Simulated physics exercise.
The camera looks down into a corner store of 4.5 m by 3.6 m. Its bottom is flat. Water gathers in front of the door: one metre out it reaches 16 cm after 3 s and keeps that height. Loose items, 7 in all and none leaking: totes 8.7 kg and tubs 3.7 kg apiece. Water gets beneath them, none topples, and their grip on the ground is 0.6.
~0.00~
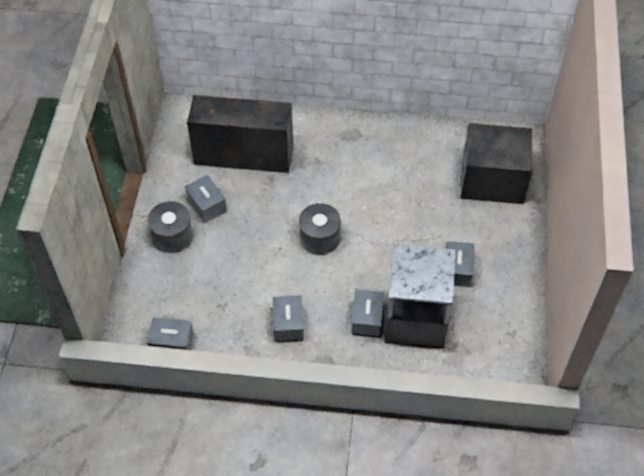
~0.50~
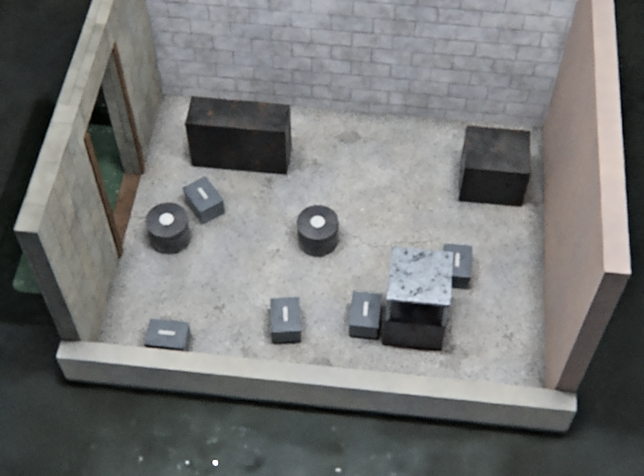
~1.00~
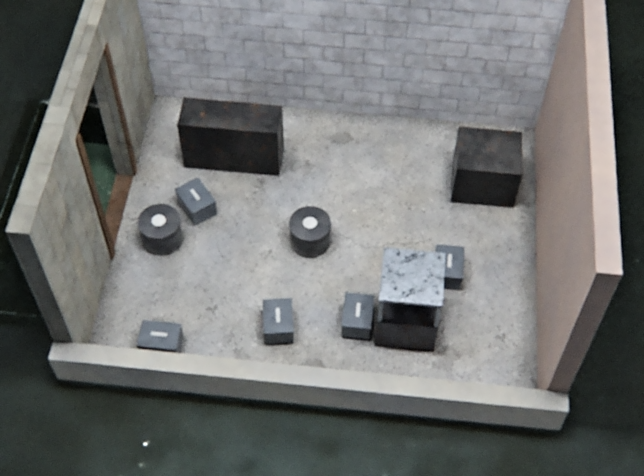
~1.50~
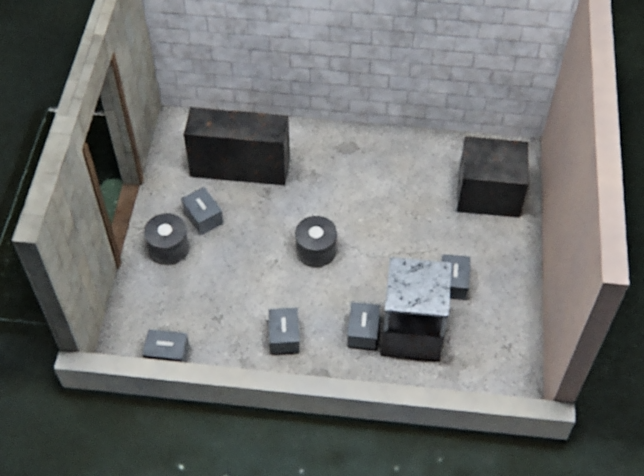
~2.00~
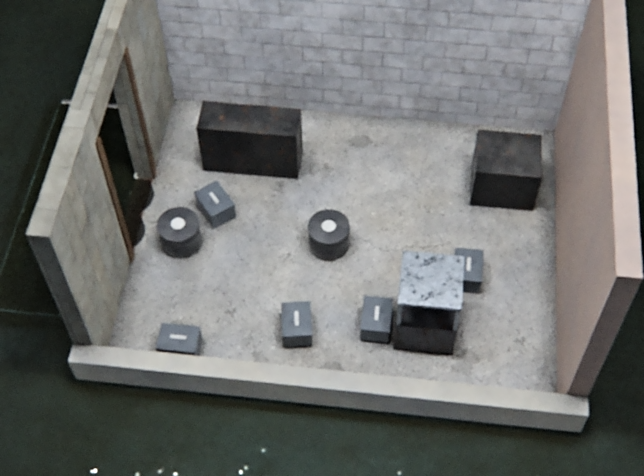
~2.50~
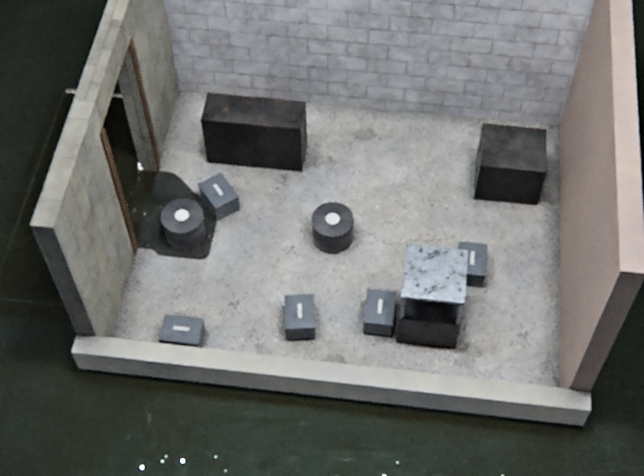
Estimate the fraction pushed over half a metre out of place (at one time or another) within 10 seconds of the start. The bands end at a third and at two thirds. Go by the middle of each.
It is between one and two thirds.
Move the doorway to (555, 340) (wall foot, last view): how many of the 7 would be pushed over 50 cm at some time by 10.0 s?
Then 3.
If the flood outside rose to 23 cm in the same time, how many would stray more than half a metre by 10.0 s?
In that case 6 of them.
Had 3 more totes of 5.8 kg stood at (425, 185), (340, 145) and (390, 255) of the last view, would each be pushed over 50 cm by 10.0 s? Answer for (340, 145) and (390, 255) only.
In that order: Less, past it.
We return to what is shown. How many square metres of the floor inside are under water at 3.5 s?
About 2.0 m2.
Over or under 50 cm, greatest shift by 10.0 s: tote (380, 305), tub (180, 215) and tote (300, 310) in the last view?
In turn: Under, past it, short of it.
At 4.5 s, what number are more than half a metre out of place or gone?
I count 2.
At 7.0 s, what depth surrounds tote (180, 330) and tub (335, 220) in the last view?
About 2 and 2 cm.
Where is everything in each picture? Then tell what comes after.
In the first picture, a tote at (205, 192), on the bottom; a tote at (460, 258) rests on the ground; water covers 0.0 m2; 0 of 7 have shifted.
In the second picture, a tote at (203, 194), on the bottom; a tote at (457, 260) rests on the ground; 0.0 m2 under water; 0 of 7 have shifted.
In the third picture, a tote at (195, 195) rests on the ground; a tote at (450, 261) rests on the ground; 0.0 m2 under water; 0 of 7 have shifted.
In the fourth picture, a tote at (201, 205) rests on the ground; a tote at (456, 271) rests on the ground; 0.0 m2 under water; 0 of 7 have shifted.
In the fifth picture, a tote at (214, 198), on the bottom; a tote at (469, 264) rests on the ground; 0.0 m2 under water; 0 of 7 have shifted.
In the sixth picture, a tote at (218, 190), on the bottom; a tote at (472, 258) rests on the ground; water covers 0.4 m2; 0 of 7 have shifted.
After 3.5 s 0 of 7 are over 50 cm from their spots; 0 afloat.
After 4.5 s 2 of 7 are over 50 cm from their spots; 0 afloat.
After 7.0 s 3 of 7 are over 50 cm from their spots; 1 afloat.
After 10.0 s 3 of 7 are over 50 cm from their spots, and 3 have been at some point; 2 afloat.
